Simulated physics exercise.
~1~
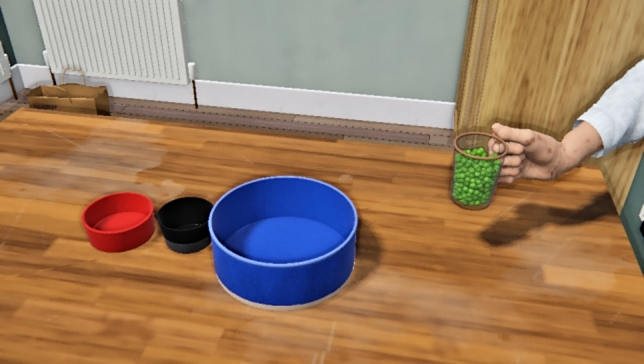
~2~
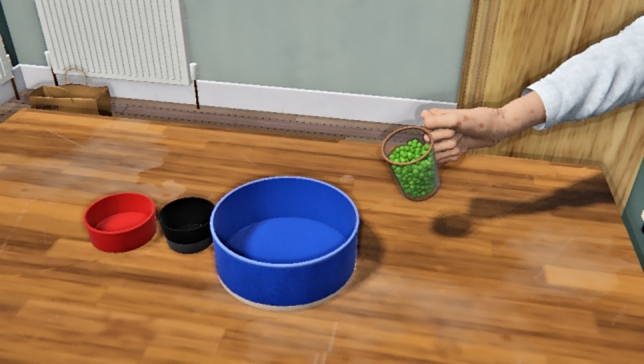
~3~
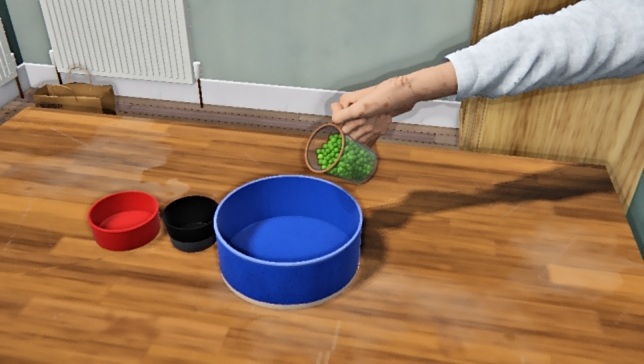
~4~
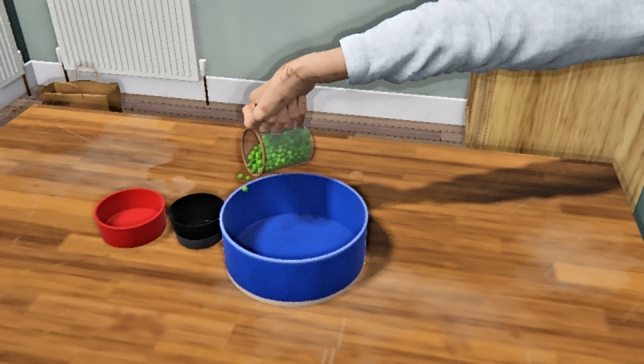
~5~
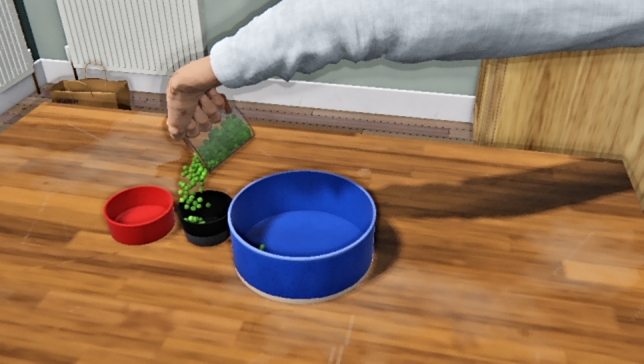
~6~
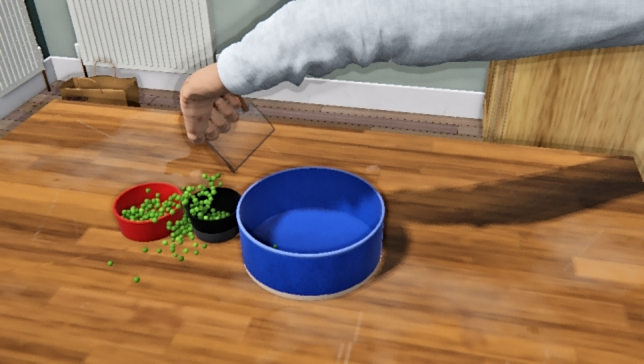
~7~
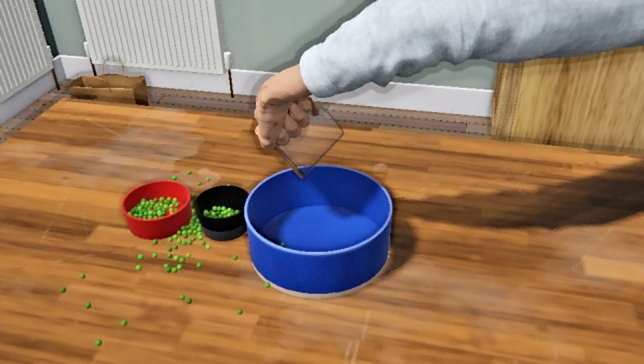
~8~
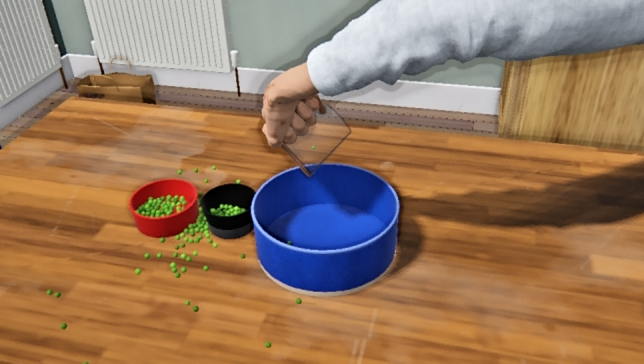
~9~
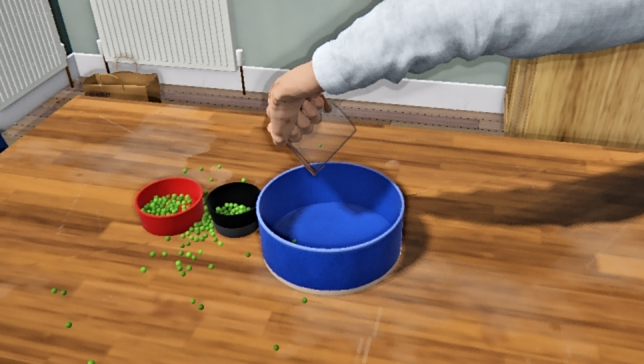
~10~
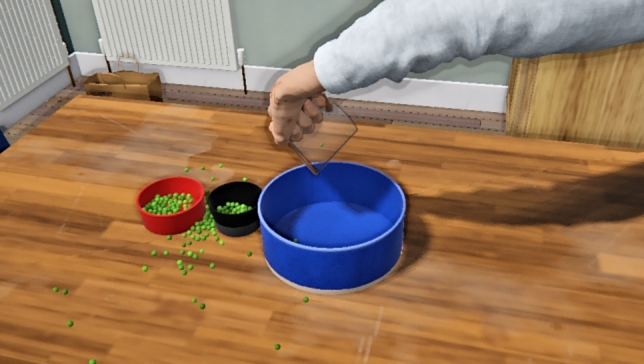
On a wooden table, a hand tips a cup of green peas, filling parts of red and black dishes and scattering others.
